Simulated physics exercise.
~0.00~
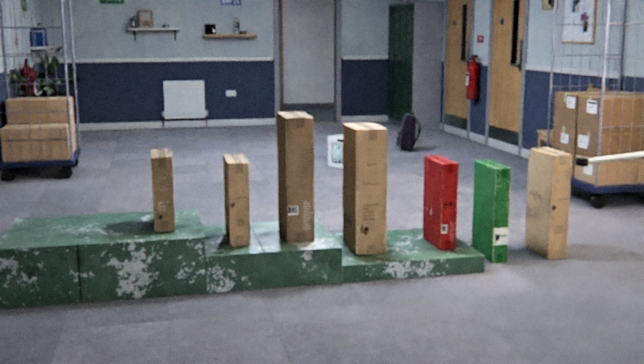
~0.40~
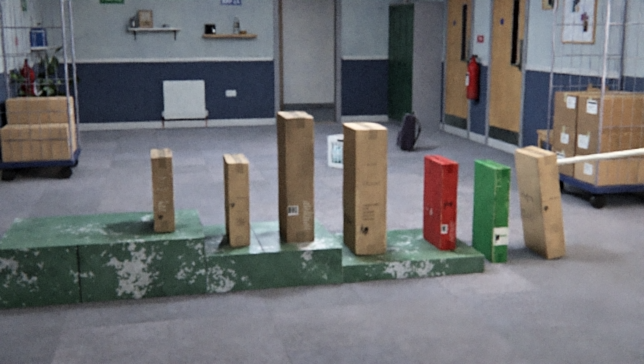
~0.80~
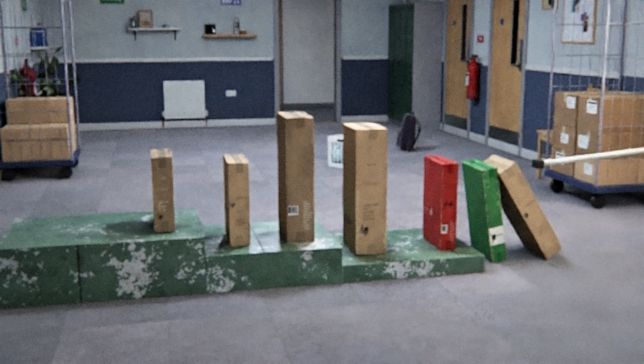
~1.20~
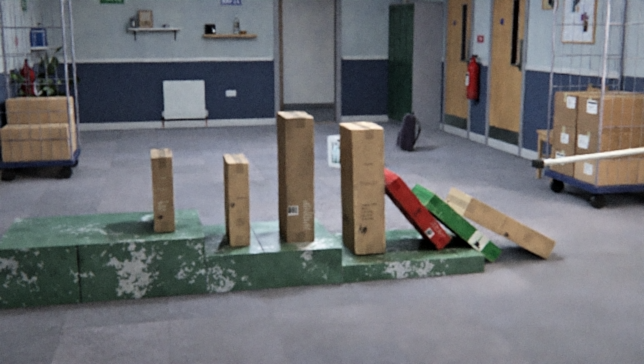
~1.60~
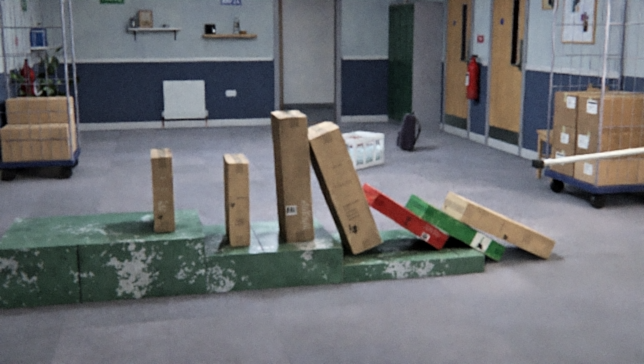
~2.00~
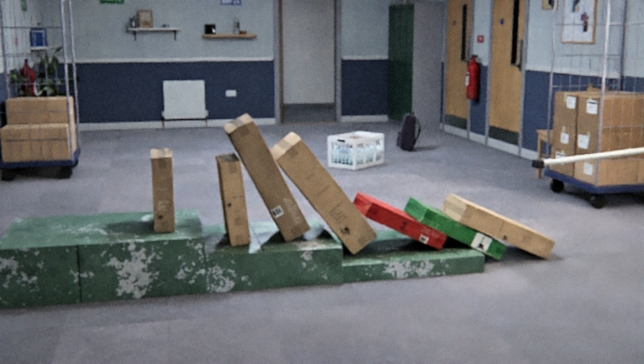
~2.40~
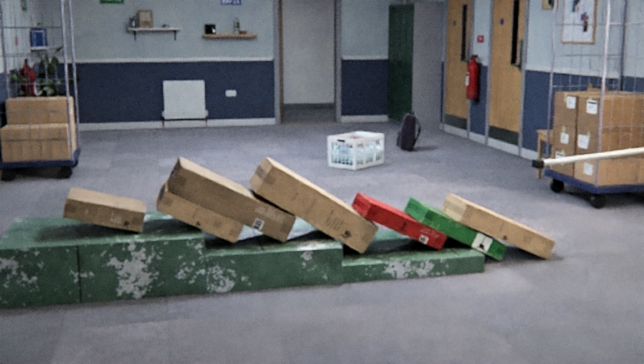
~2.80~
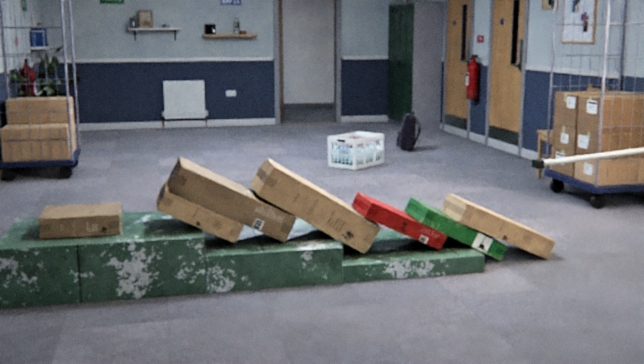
In a hallway with blue and white walls, seven tall cartons of differing sizes stand in a row leading left up low, worn green steps, one red and one green among the brown. A pale pole at the right tips the nearest brown carton leftward into the green one. The green carton leans into the red, and the red topples against a large brown carton. That one tilts into the tall carton beyond it, which falls onto the smaller one next to it. Finally the farthest carton drops flat on the top step, leaving all seven down, most resting aslant.
